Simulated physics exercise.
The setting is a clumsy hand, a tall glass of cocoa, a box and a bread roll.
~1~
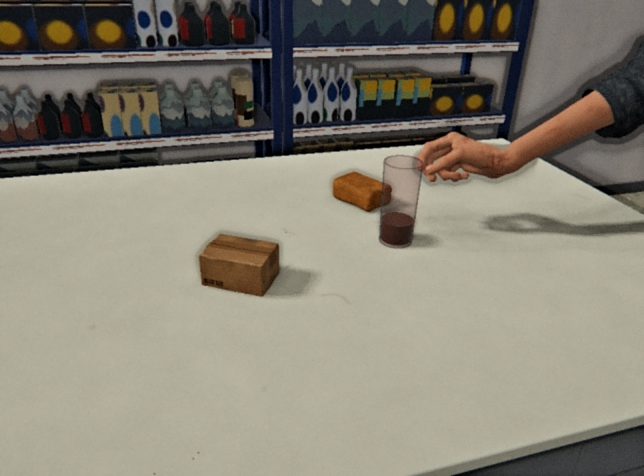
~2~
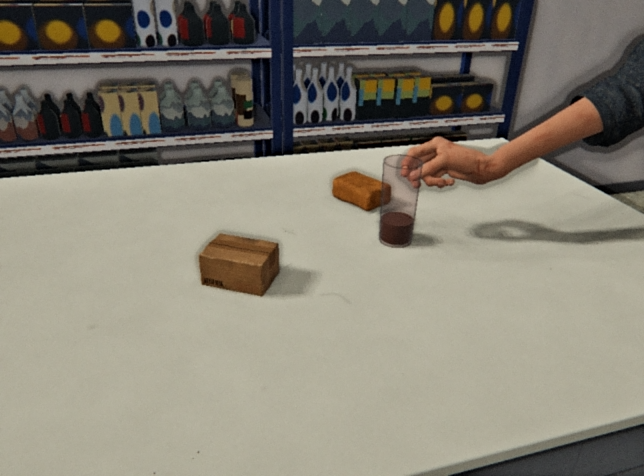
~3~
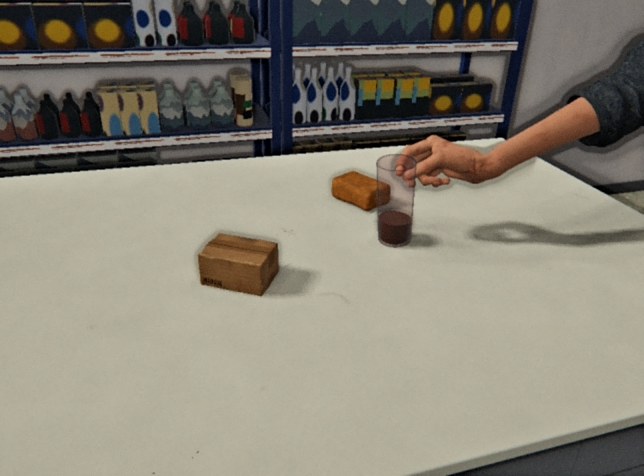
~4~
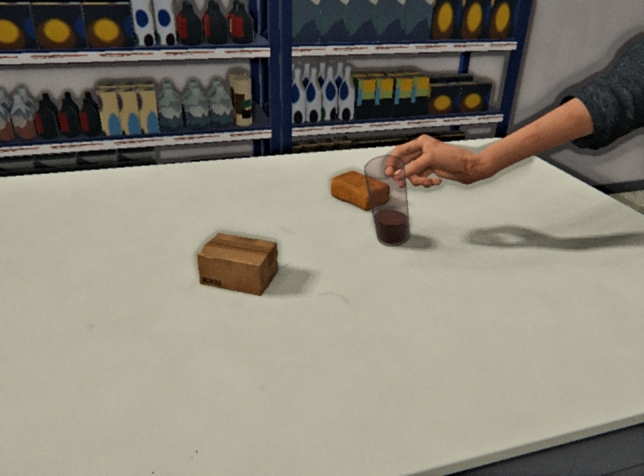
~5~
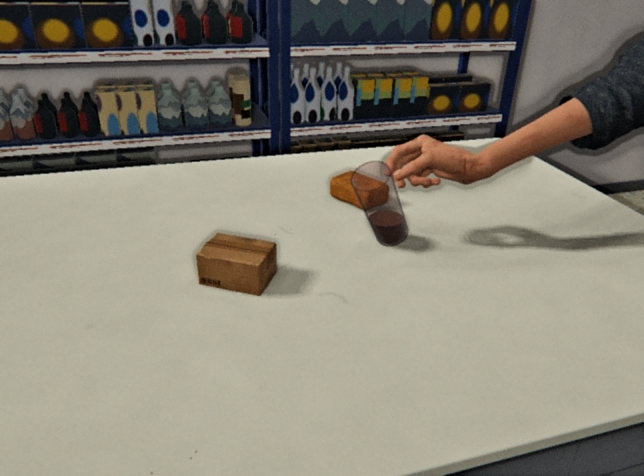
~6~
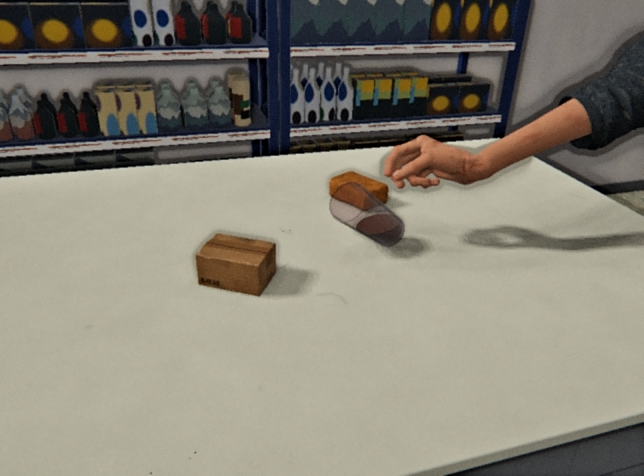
A hand pushing a tall glass of dark drink leftward near a bread roll and box, the glass tilting steeply left.
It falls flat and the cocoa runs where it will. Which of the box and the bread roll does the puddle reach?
Box becomes wet, bread roll comes out dry.
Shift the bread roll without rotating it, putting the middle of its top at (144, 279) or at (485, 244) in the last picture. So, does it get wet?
It gets caught by the spill in the first try and stays out of reach in the second.
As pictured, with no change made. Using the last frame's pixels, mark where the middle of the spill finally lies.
Around (222, 346).
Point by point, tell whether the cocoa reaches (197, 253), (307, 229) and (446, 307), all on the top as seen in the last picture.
Starting from the first: Never touched, then never touched, finally never touched.
Soon after, the puddle covers about as much as a plate; the box is wet; the bread roll is dry.
In the end, the puddle covers about as much as a plate; the box is wet; the bread roll is dry.
